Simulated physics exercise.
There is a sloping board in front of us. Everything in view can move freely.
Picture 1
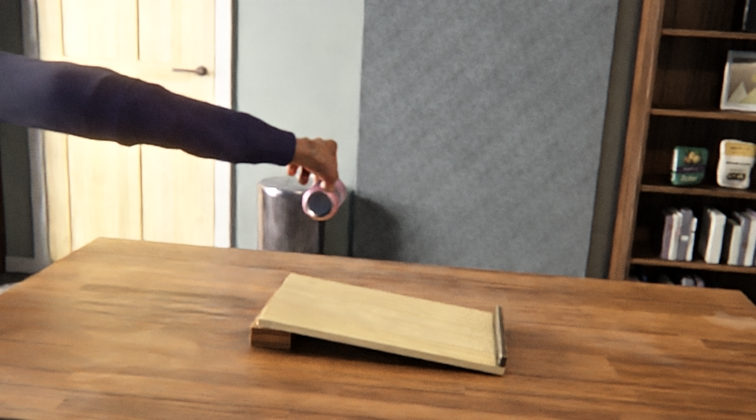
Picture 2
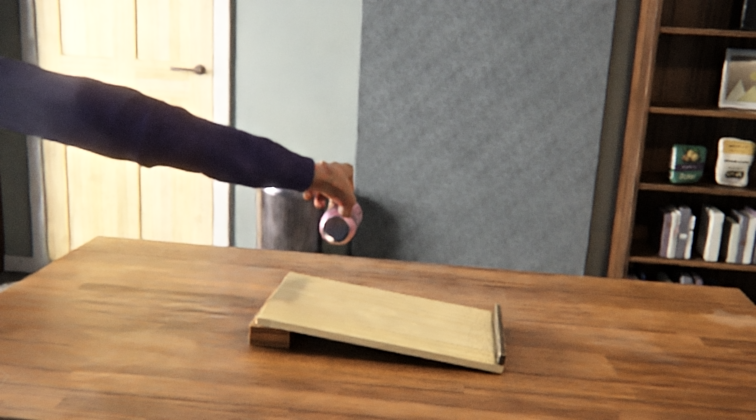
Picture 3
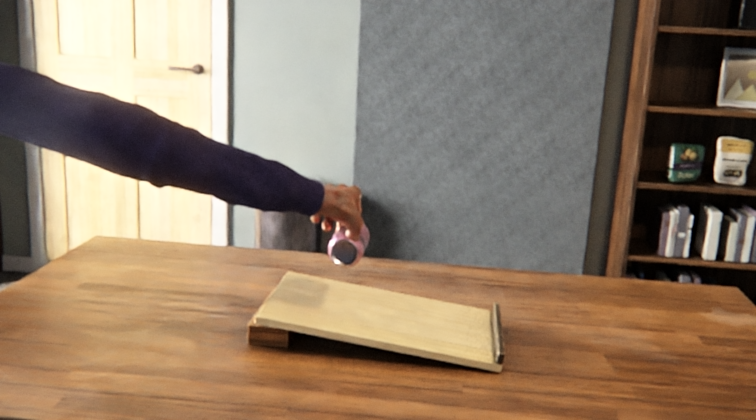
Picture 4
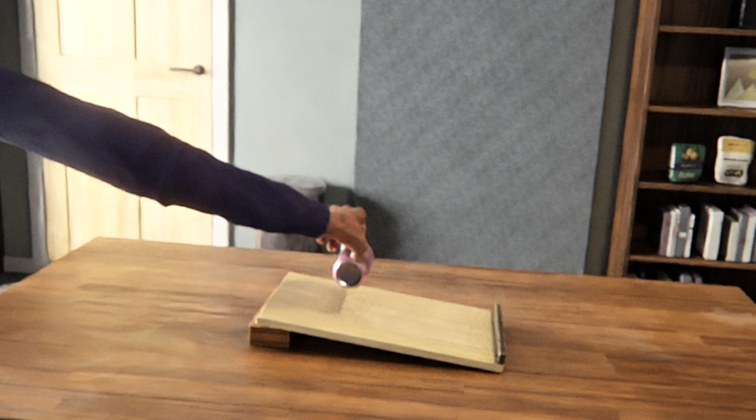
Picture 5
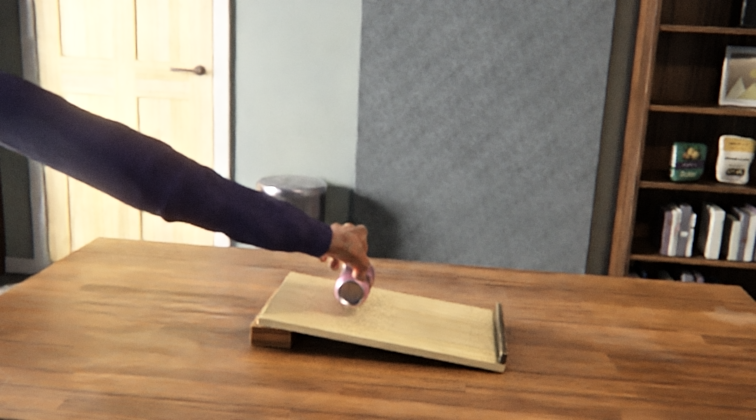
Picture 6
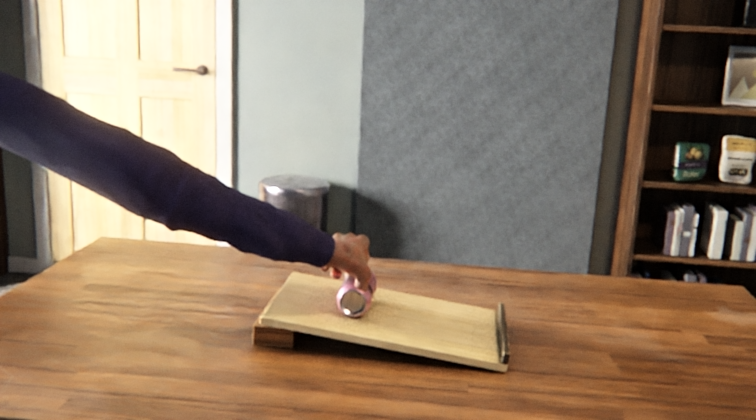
A hand in a dark sleeve lowering a pink can on its side onto a sloping wooden board on a table.
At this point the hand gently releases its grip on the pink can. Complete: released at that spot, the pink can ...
Released at that spot, the pink can travels down the board.
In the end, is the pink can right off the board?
Pink can - still on top.
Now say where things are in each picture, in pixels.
Still above its spot; pink can (325, 197), in the first frame.
Still above its spot; pink can (342, 221), in the second frame.
Still above its spot; pink can (349, 243), in the third frame.
Still above its spot; pink can (354, 264), in the fourth frame.
Still above its spot; pink can (356, 282), in the fifth frame.
In place under the hand; pink can (358, 291), in the sixth frame.
Then, 0.60 s after the last picture, pink can rolled about its own width near (397, 299).
Then, 0.90 s after the last picture, pink can rolled well along near (460, 311).
At rest, moved from the start, pink can. Seen from the same camera at the end, pink can near (487, 316). The pink can goes downhill.
